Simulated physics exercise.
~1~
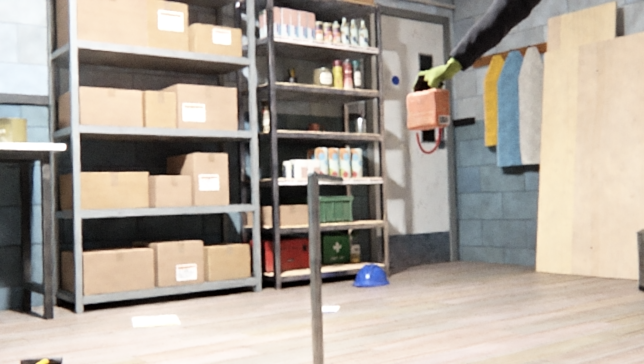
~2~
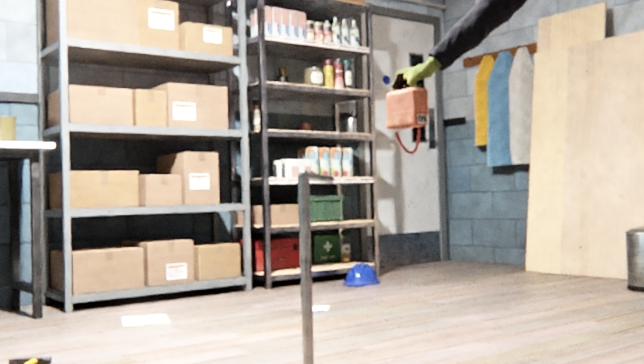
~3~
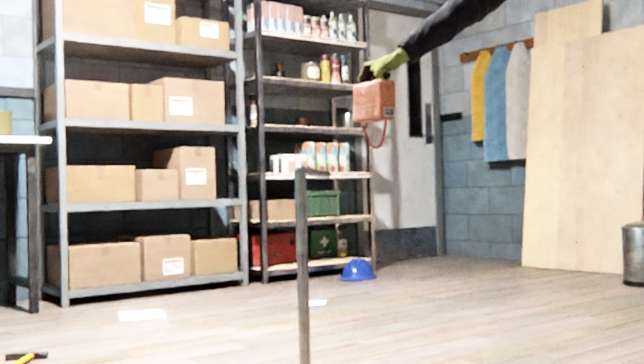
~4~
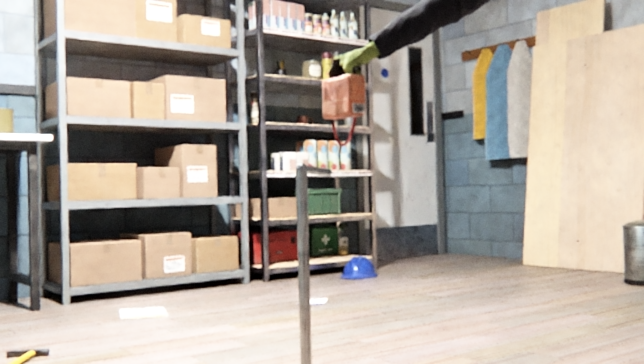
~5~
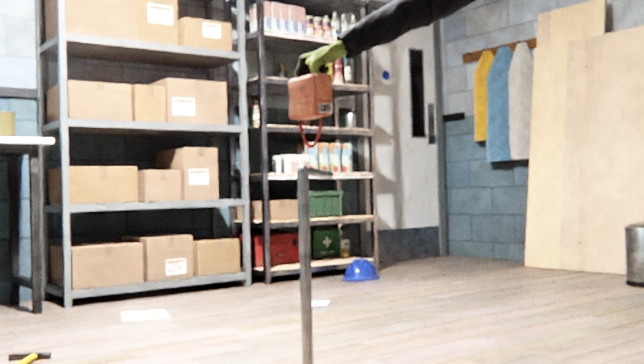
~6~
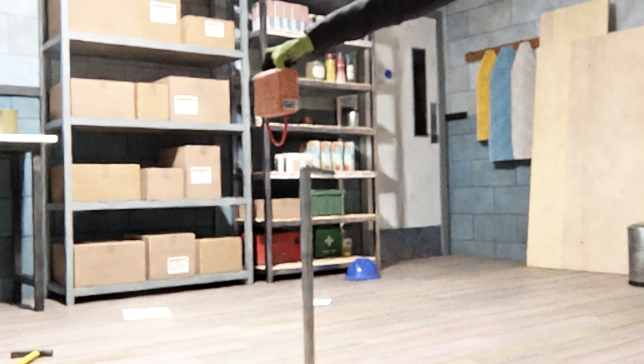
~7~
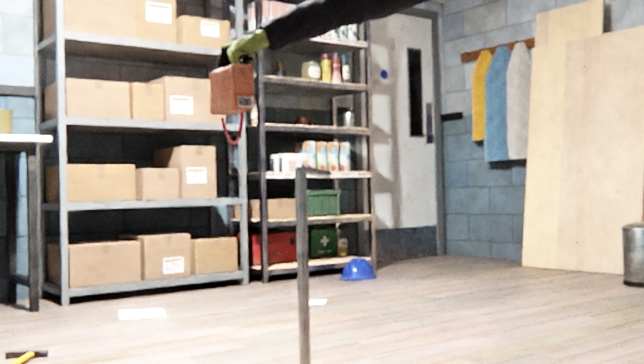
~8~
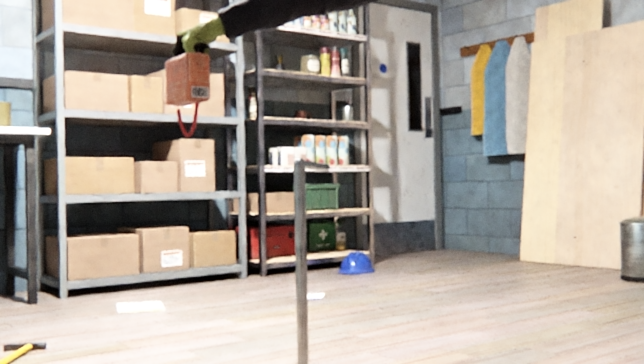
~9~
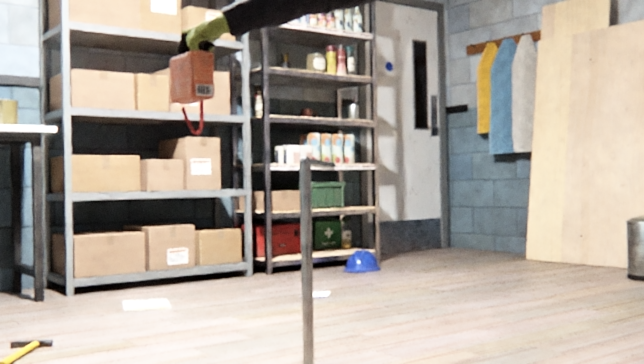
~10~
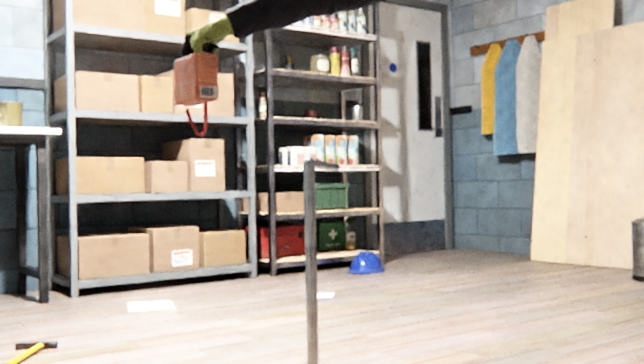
In a storeroom with shelves of cardboard boxes, a green-gloved hand carried an orange pouch with a red loop hanging below it leftward over a short post, passing clear without snagging, then held it still in front of the boxes.
